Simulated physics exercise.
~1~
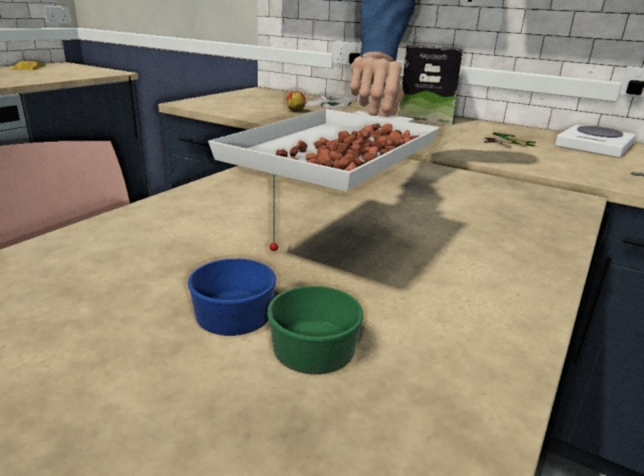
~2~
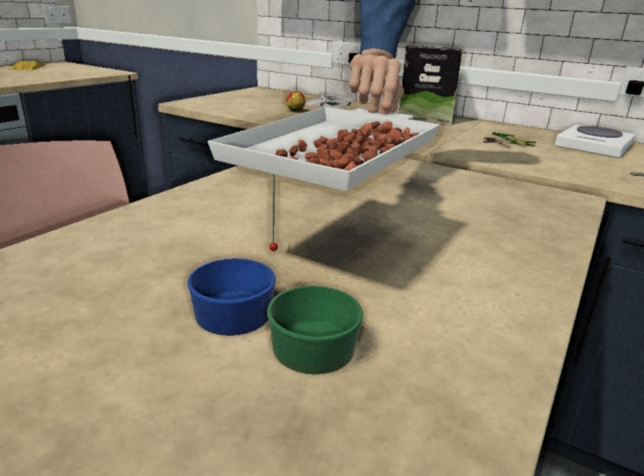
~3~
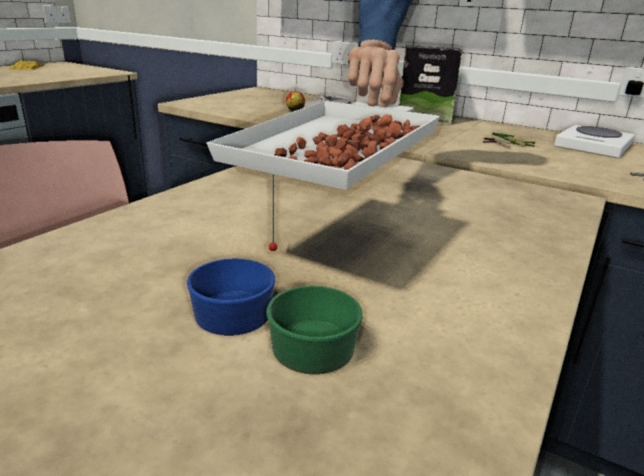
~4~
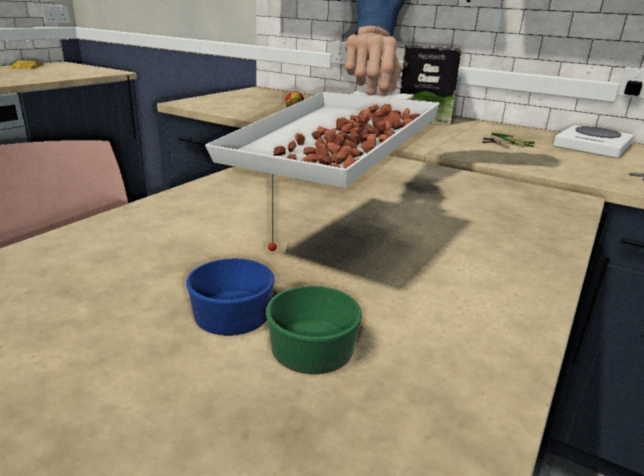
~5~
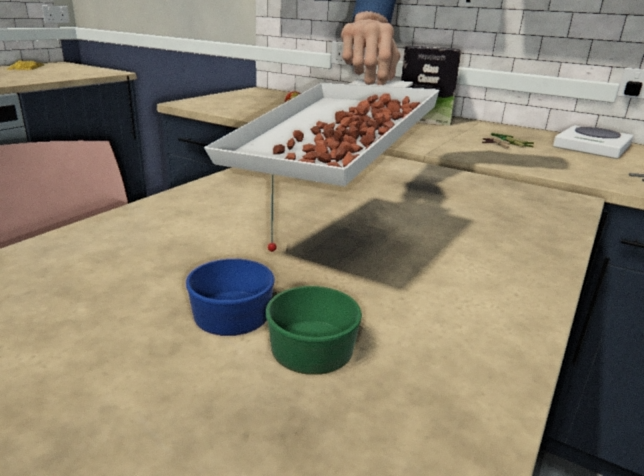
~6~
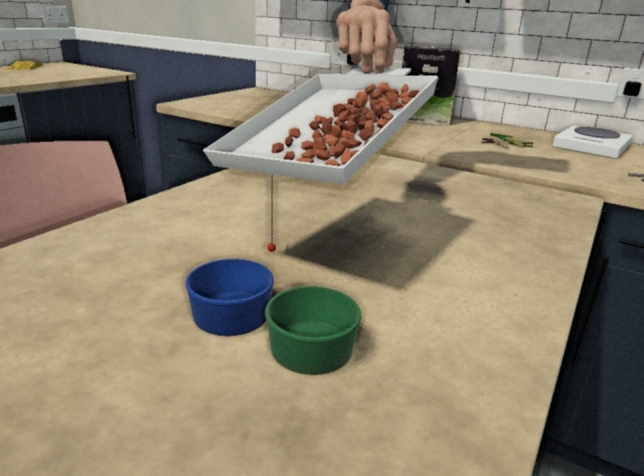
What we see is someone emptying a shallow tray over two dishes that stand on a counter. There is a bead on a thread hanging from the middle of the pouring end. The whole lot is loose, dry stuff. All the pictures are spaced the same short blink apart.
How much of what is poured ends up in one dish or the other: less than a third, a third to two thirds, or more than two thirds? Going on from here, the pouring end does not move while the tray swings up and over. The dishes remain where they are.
The catch is going to be fair, a third to two thirds of the load.
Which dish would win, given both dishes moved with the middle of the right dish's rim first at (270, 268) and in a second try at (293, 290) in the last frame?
Try 1: The left-hand one. Try 2: The left-hand one.
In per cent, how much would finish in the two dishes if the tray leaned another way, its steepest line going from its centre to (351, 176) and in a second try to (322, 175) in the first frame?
Case one 10 %; case two 50 %.
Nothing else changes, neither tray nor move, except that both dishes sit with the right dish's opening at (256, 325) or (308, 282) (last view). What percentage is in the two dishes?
Roughly 0% on the first try and 50% on the second.
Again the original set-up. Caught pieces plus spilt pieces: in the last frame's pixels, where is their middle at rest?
(211, 298).
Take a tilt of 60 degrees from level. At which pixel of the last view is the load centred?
Around (256, 140).
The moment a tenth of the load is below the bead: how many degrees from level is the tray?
At roughly 70°.
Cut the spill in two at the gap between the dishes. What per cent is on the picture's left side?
Some 100 per cent.
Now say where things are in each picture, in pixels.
Corners of the pouring end at (215, 141) and (348, 170), level; middle of the load at (365, 149), bits of crushed brick; left dish at (204, 312); right dish at (290, 349); bead on its thread at (274, 247), in the first frame.
Corners of the pouring end at (214, 141) and (347, 170), level; middle of the load at (365, 147), in the second frame.
Corners of the pouring end at (213, 142) and (346, 169), tipped barely, lowest at the left corner; middle of the load at (364, 143), in the third frame.
Corners of the pouring end at (211, 144) and (344, 167), tipped a little, lowest at the left corner; middle of the load at (364, 136), in the fourth frame.
Corners of the pouring end at (210, 147) and (343, 166), tipped a little, lowest at the left corner; middle of the load at (363, 129), in the fifth frame.
Corners of the pouring end at (209, 149) and (341, 165), tipped clearly, lowest at the left corner; middle of the load at (361, 122); left dish at (202, 312); right dish at (287, 349), in the sixth frame.
Soon, tray tipped steeply; nearly all on the tray; a stray few in the left dish; a stray few in the air.
A while on, tray tipped right over; about half on the tray; about a quarter in the left dish; about a quarter outside both; a small part in the air.
Towards the end, tray tipped past a quarter turn; about half in the left dish; about half outside both.
Finally, tray tipped past a quarter turn; none in the right dish; about half in the left dish; about half outside both.
